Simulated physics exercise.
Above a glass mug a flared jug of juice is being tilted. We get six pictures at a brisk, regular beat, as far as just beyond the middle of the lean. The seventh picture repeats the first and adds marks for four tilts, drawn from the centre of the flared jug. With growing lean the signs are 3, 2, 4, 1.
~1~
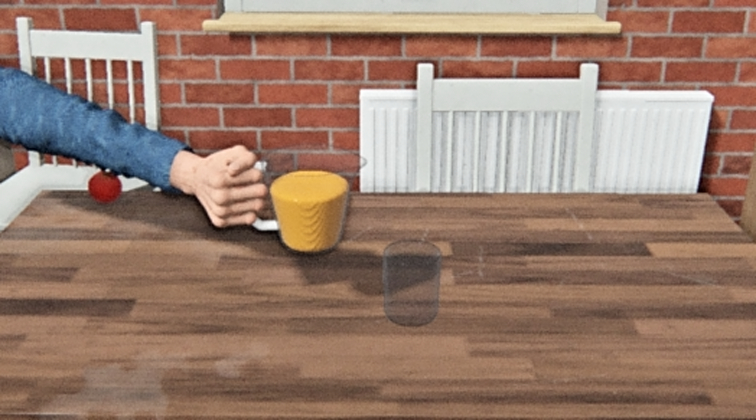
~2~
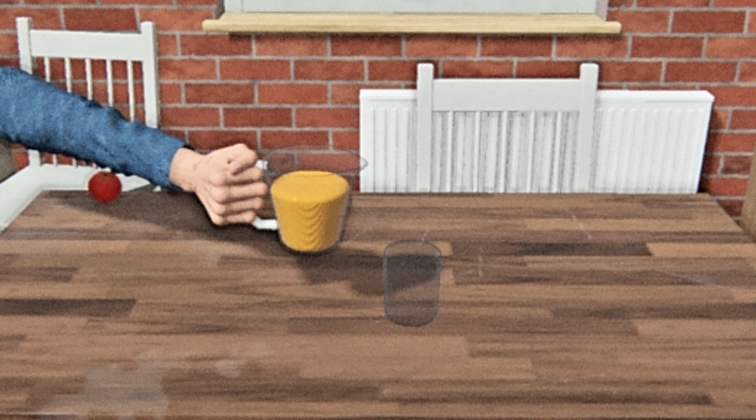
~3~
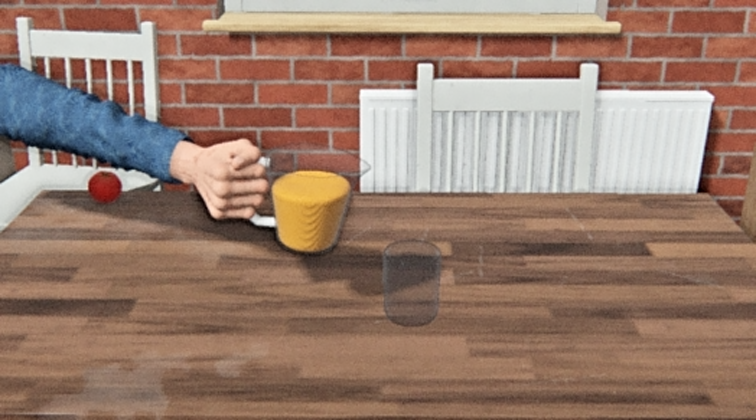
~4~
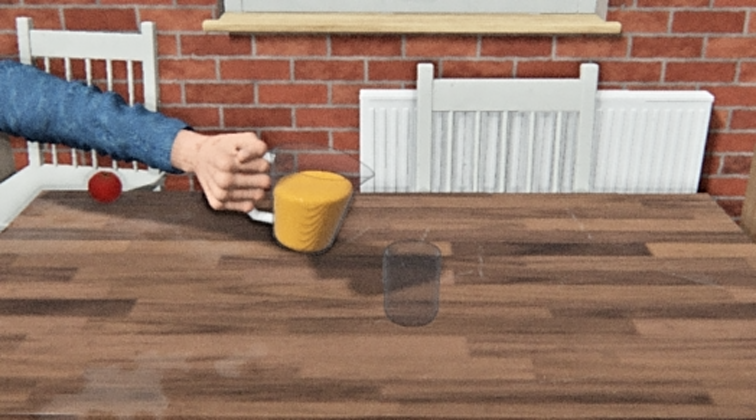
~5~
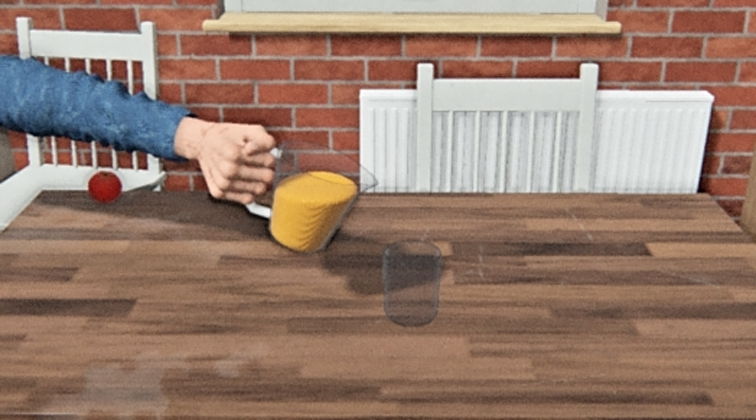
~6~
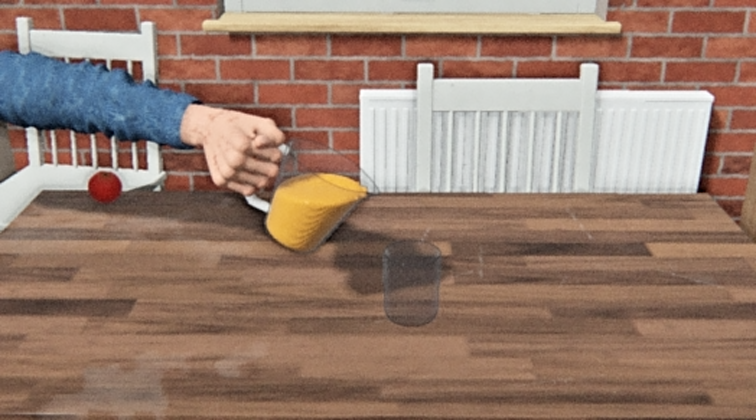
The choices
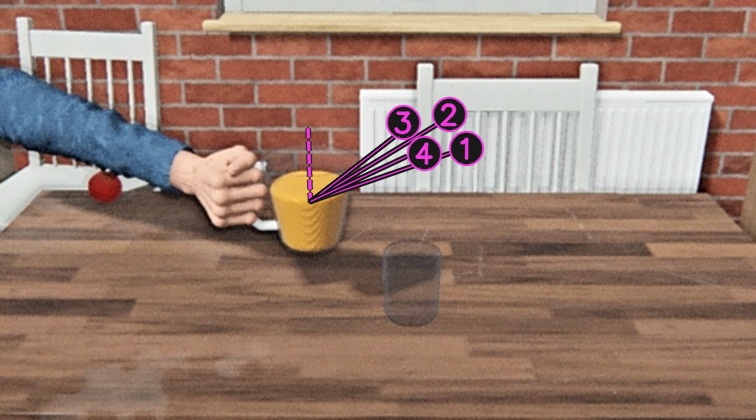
A hand gradually tilts a jug of orange juice rightward above an empty glass mug.
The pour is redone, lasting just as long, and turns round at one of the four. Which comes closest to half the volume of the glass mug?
2 is best.
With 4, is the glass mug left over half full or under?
Over half.
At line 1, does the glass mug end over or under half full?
Over.
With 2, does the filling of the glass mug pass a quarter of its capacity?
Yes.
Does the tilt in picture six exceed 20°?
Yes, it does.
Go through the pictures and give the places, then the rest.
The first picture shows upright, lip at (366, 162); rim of the glass mug round (412, 252); nothing has left yet.
The second picture shows upright, lip at (367, 163); nothing has left yet.
The third picture shows tipped about 6°, lip at (370, 167); nothing has left yet.
The fourth picture shows tipped about 12°, lip at (374, 174); nothing has left yet.
The fifth picture shows tipped about 20°, lip at (377, 183); nothing has left yet.
The sixth picture shows tipped about 28°, lip at (379, 192); nothing has left yet.
In magenta, 1 at (449, 153); 2 at (435, 125); 3 at (393, 137); 4 at (406, 156).
For line 1, the glass mug ends with about 80 % of what it can hold; 5 % of the juice is spilt.
For line 2, the glass mug ends with about 50 % of what it can hold.
For line 3, the glass mug ends with about 35 % of what it can hold.
For line 4, the glass mug ends with about 66 % of what it can hold.
